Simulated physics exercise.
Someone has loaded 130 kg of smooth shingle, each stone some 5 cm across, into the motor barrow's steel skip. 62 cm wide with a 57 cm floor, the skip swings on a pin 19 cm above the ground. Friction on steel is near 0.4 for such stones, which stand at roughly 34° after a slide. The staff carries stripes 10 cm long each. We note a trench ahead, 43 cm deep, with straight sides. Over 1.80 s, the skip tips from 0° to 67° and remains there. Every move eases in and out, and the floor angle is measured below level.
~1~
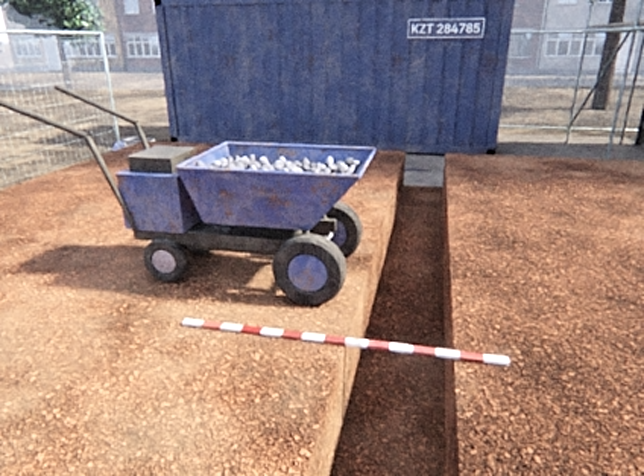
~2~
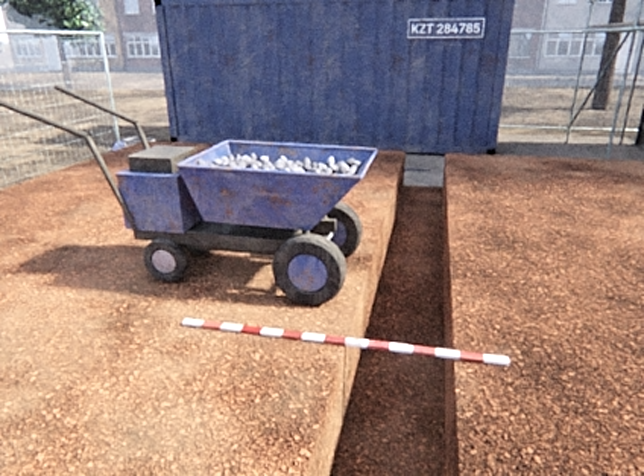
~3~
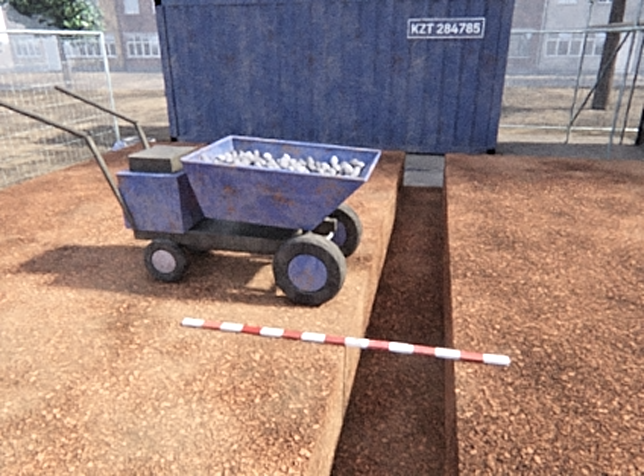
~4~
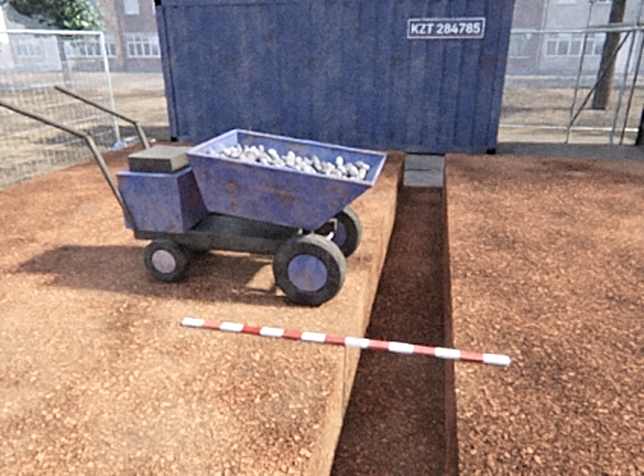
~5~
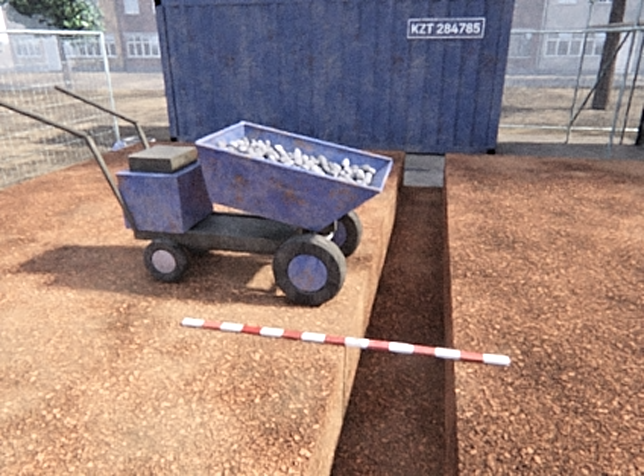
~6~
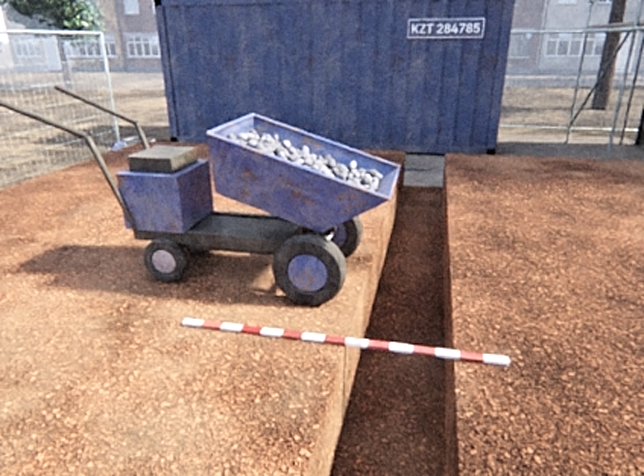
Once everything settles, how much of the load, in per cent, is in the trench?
Once it settles, about 54 per cent of the load is there.
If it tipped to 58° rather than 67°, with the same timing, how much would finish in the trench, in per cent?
Some 55% would finish there.
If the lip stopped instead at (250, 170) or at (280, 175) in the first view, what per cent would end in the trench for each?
Roughly 75 in a hundred, then 100 in a hundred.
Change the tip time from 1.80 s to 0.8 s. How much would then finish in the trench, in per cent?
Around 40 per cent would end in the trench.
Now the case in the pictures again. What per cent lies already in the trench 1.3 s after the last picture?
Around 20 per cent of it, at that instant.
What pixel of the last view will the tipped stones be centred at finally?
Their middle ends up near (442, 337).
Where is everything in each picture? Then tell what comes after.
In the first picture, the skip is at 0°, its lip at (359, 177); the top of the load is at (293, 165).
In the second picture, lip at (361, 178), floor tilted 1°, highest stones at (287, 164).
In the third picture, lip at (365, 181), floor tilted 3°, highest stones at (247, 159).
In the fourth picture, lip at (372, 185), floor tilted 7°, highest stones at (246, 153).
In the fifth picture, lip at (380, 191), floor tilted 12°, highest stones at (247, 146).
In the sixth picture, the skip is at 17°, its lip at (389, 200); the top of the load is at (257, 139).
Then, 0.8 s after the last picture the floor is at 57°, 99 % in the skip, 1 % in the trench; the foremost stones are at (433, 255).
Then, 1.3 s after the last picture the floor is at 67°, 45 % in the skip, 22 % in the trench, 32 % past the trench; the foremost stones are at (558, 301).
Then, 1.6 s after the last picture the floor is at 67°, 19 % in the skip, 35 % in the trench, 46 % past the trench; the foremost stones are at (619, 305).
Then, 3.6 s after the last picture the floor is at 67°, 0 % in the skip, 54 % in the trench, 46 % past the trench; the foremost stones are past the picture's edge.
